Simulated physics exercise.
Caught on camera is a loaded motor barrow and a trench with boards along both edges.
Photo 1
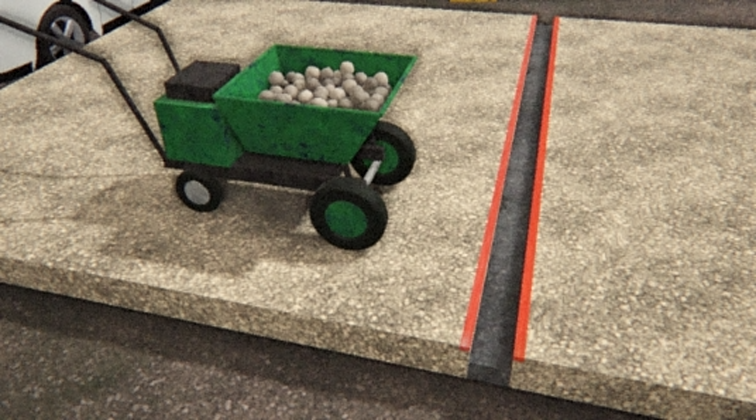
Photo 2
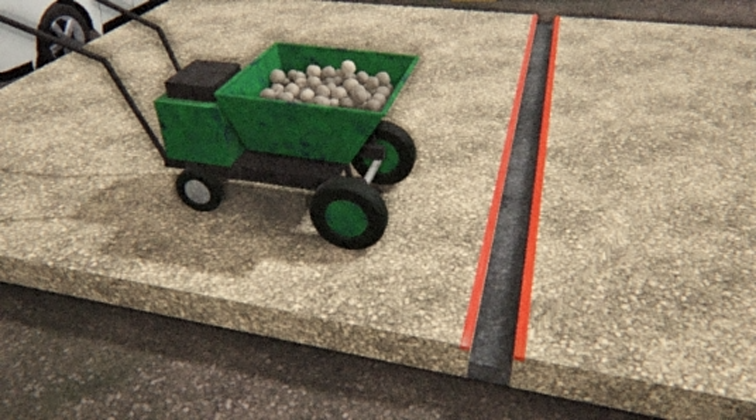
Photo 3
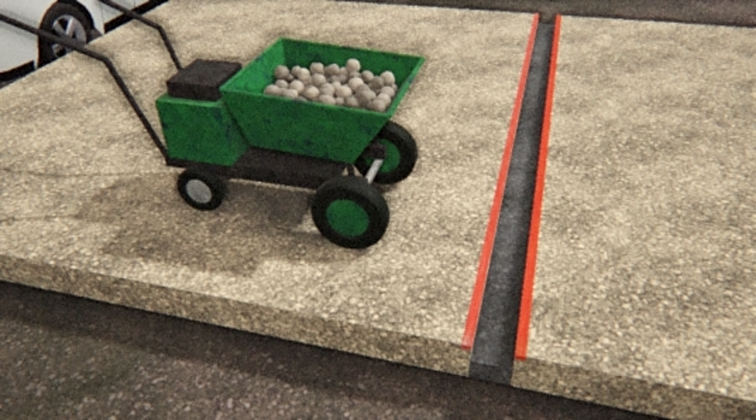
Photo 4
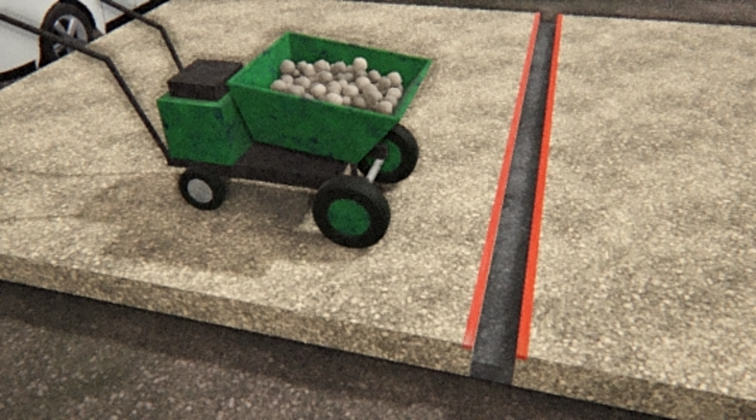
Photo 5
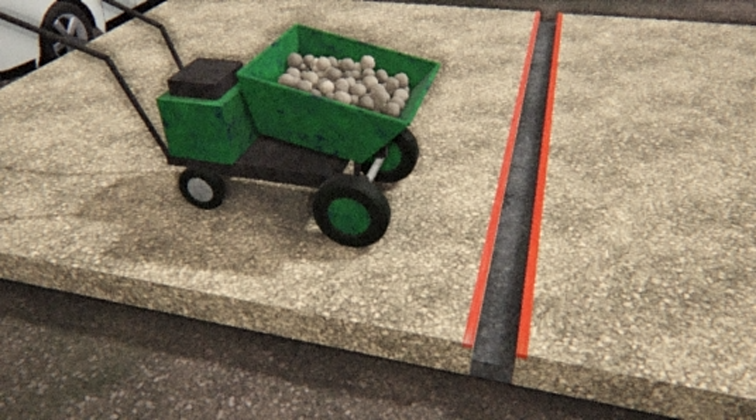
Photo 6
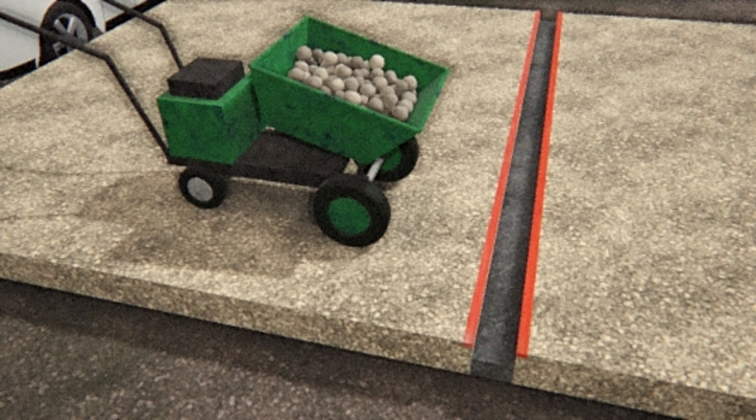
On a speckled pale slab beside a red-edged trench, a green motor barrow stands while its pebble-filled skip tilts gradually rightward.
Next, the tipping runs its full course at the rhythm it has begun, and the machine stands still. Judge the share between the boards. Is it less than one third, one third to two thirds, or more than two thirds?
Amount in: A third to two thirds.
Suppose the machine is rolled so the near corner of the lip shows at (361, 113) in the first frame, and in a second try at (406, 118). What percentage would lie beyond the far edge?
Roughly 10 and 40 percent respectively.
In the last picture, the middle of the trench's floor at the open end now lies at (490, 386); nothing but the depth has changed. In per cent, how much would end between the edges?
About 70 percent.
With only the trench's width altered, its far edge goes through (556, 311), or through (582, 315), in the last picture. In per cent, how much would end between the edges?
Roughly 70 % first, 80 % second.
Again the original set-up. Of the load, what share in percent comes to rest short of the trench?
Estimate: Some 5 percent.
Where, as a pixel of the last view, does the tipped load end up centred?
(520, 225).
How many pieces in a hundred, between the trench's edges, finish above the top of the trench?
I'd put it near 50 per cent.
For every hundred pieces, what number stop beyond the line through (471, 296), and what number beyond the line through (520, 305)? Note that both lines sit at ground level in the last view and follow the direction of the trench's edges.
That's 70 per cent for the first and 20 per cent for the second.
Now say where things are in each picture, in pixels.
In the first picture, lip of the skip (380, 115), level; top of the load (322, 93), river pebbles; first edge of the trench (475, 301); far edge (525, 309), the trench under half as wide as the skip, and about half as deep as wide.
In the second picture, lip of the skip (382, 115), level; top of the load (323, 92).
In the third picture, lip of the skip (389, 117), tipped barely; top of the load (328, 90).
In the fourth picture, lip of the skip (398, 120), tipped a little; top of the load (318, 89).
In the fifth picture, lip of the skip (407, 125), tipped a little; top of the load (310, 79).
In the sixth picture, lip of the skip (419, 132), tipped clearly; top of the load (320, 75); first edge of the trench (478, 297); far edge (528, 306).
Just after the last frame, skip tipped steeply; every one in the skip.
A moment on, skip tipped right over; the larger part in the skip; just a few short of the trench; roughly a quarter in or heaped over the trench; just a few beyond it; just a few falling.
Further on, skip tipped right over; roughly a third in the skip; about a tenth short of the trench; roughly half in or heaped over the trench; roughly a quarter beyond it.
When it is over, skip tipped right over; roughly a quarter in the skip; about a tenth short of the trench; roughly half in or heaped over the trench; roughly a quarter beyond it.
